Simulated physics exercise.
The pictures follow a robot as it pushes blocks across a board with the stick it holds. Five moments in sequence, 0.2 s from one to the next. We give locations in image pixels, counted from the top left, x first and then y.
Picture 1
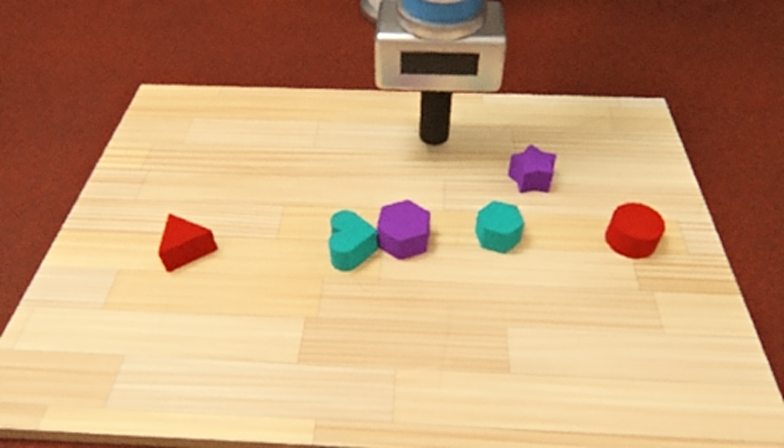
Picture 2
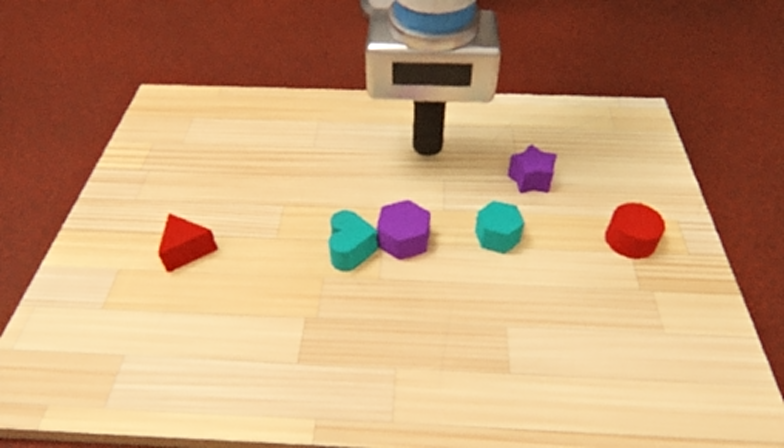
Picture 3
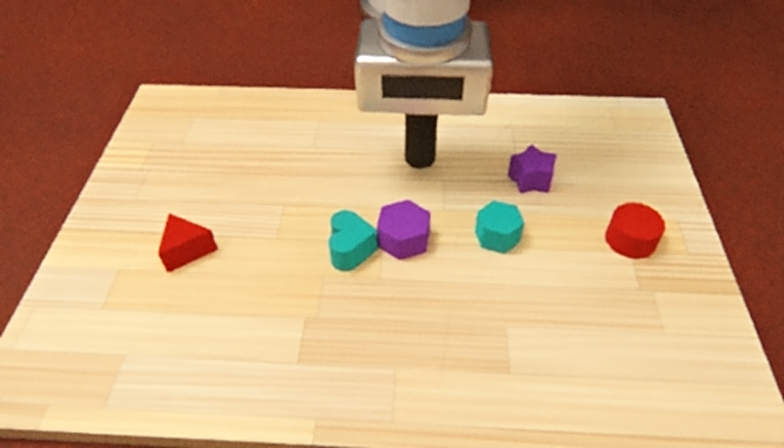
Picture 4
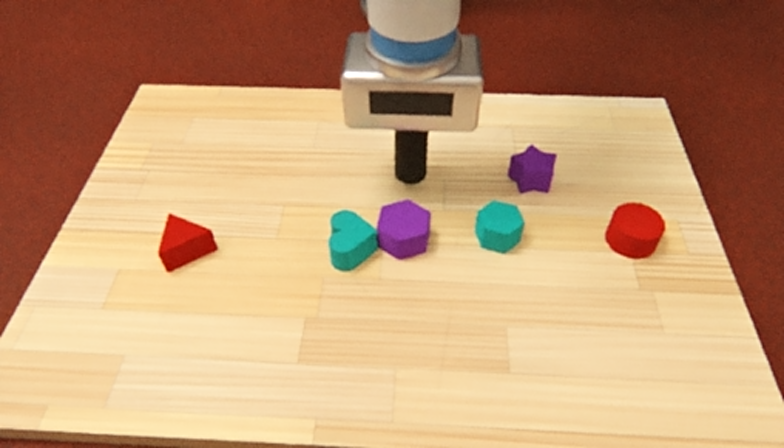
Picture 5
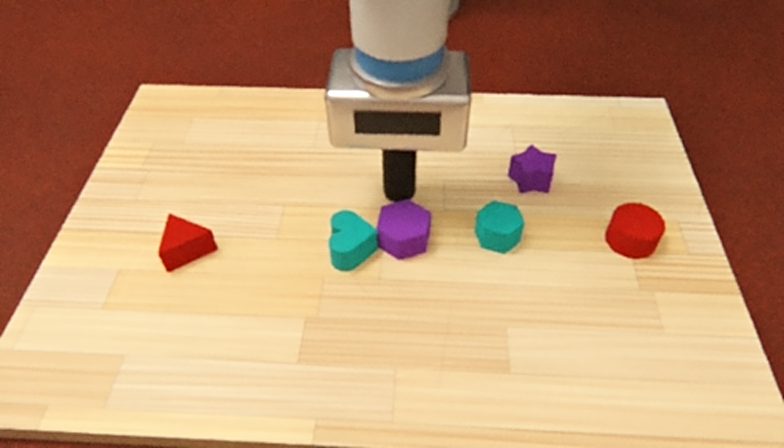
A robotic arm with a black stick moved forward and slightly left over a wooden board, drawing close behind the purple hexagonal block, while the red, turquoise and purple blocks all stayed still.
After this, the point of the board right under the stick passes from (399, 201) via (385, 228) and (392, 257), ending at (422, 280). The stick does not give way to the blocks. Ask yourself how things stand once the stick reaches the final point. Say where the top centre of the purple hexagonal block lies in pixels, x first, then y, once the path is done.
It is going to be at (445, 295).
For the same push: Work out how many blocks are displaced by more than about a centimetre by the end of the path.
1.
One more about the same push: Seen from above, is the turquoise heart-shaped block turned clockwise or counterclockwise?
It rotates clockwise.
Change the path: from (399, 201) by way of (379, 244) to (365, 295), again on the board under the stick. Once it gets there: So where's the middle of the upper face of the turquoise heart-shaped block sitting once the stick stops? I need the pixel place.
Top centre: (329, 244).
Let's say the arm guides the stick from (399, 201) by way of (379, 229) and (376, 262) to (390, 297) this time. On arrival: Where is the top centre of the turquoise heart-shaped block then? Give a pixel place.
I think it will end close to (334, 246).
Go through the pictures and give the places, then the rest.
The first frame shows lower end of the stick (434, 136), tops of blocks, turquoise heart-shaped block (349, 229), purple hexagonal block (404, 219), turquoise hexagonal block (501, 216).
The second frame shows stick (428, 146), blocks as before.
The third frame shows stick (420, 158), blocks as before.
The fourth frame shows stick (411, 173), blocks as before.
The fifth frame shows stick (399, 191), turquoise heart-shaped block (349, 229), purple hexagonal block (404, 219), turquoise hexagonal block (501, 216).
What follows on the original path. One third of the way, stick (385, 218); purple hexagonal block (405, 238), turned 20° anticlockwise.
Two thirds of the way, stick (392, 247); turquoise heart-shaped block (346, 234), turned 20° clockwise; purple hexagonal block (421, 266), turned 30° anticlockwise.
At the end, stick (423, 270); turquoise heart-shaped block (346, 234), turned 20° clockwise; purple hexagonal block (445, 295); turquoise hexagonal block not moved.
